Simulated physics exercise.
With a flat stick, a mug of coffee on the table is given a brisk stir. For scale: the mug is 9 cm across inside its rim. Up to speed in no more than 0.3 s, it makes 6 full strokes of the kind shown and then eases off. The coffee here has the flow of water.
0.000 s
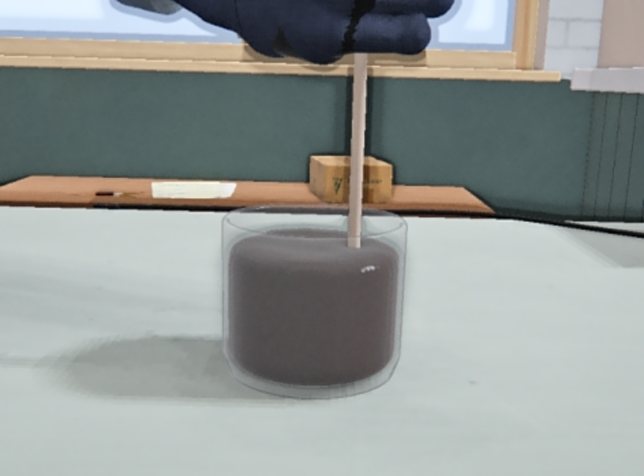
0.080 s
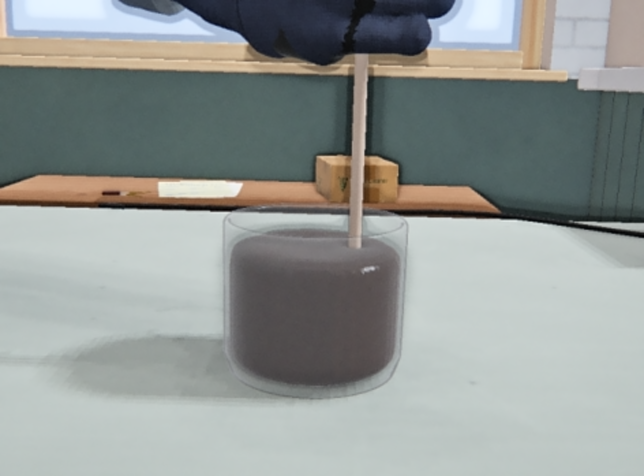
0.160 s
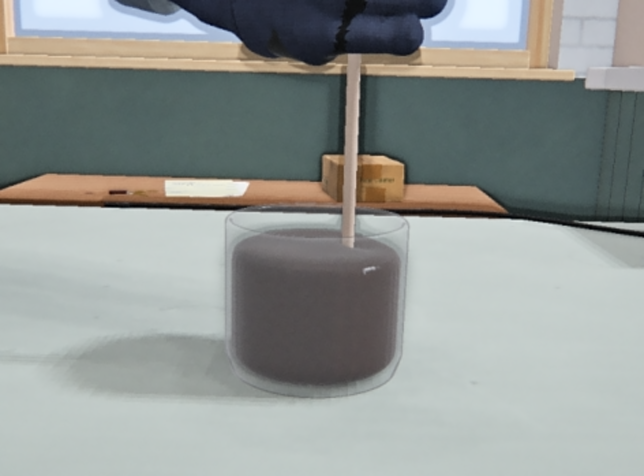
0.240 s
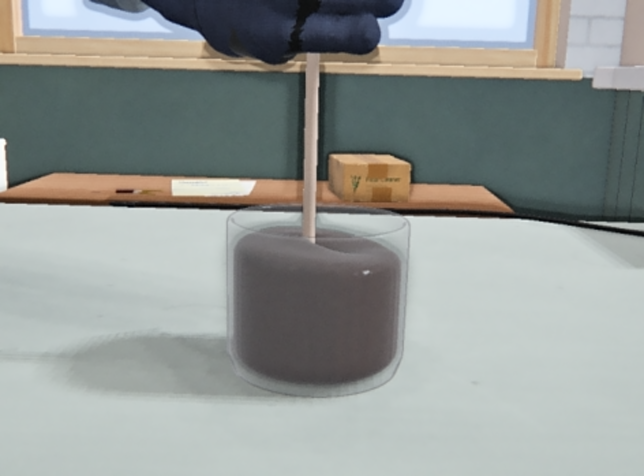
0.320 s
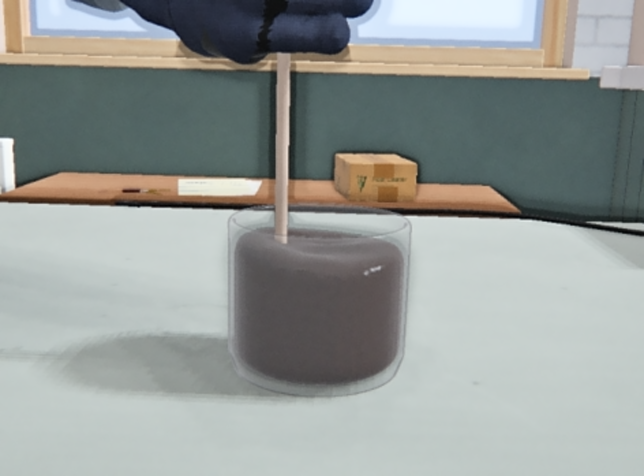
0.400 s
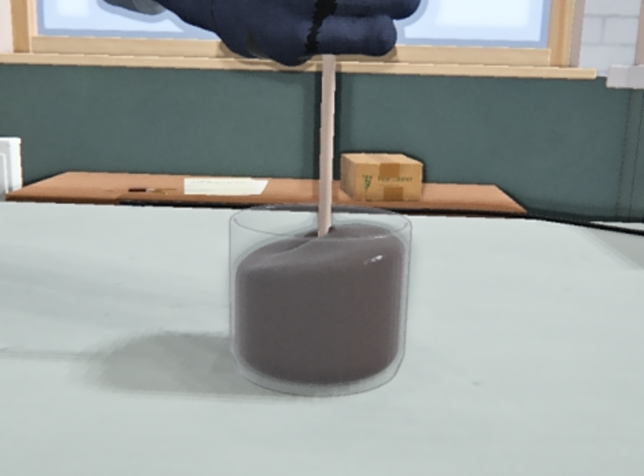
On a pale tabletop, a dark-gloved hand moves a flat stick leftward then back right through brown liquid, its surface tilting.
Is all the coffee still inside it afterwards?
No.
Then, 0.88 s in, 0 ml is over the rim.
Then, 1.35 s in, 5 ml is over the rim.
Then, 1.83 s in, 12 ml is over the rim.
Then, 2.30 s in, 15 ml is over the rim.
Finally, 15 ml is over the rim.
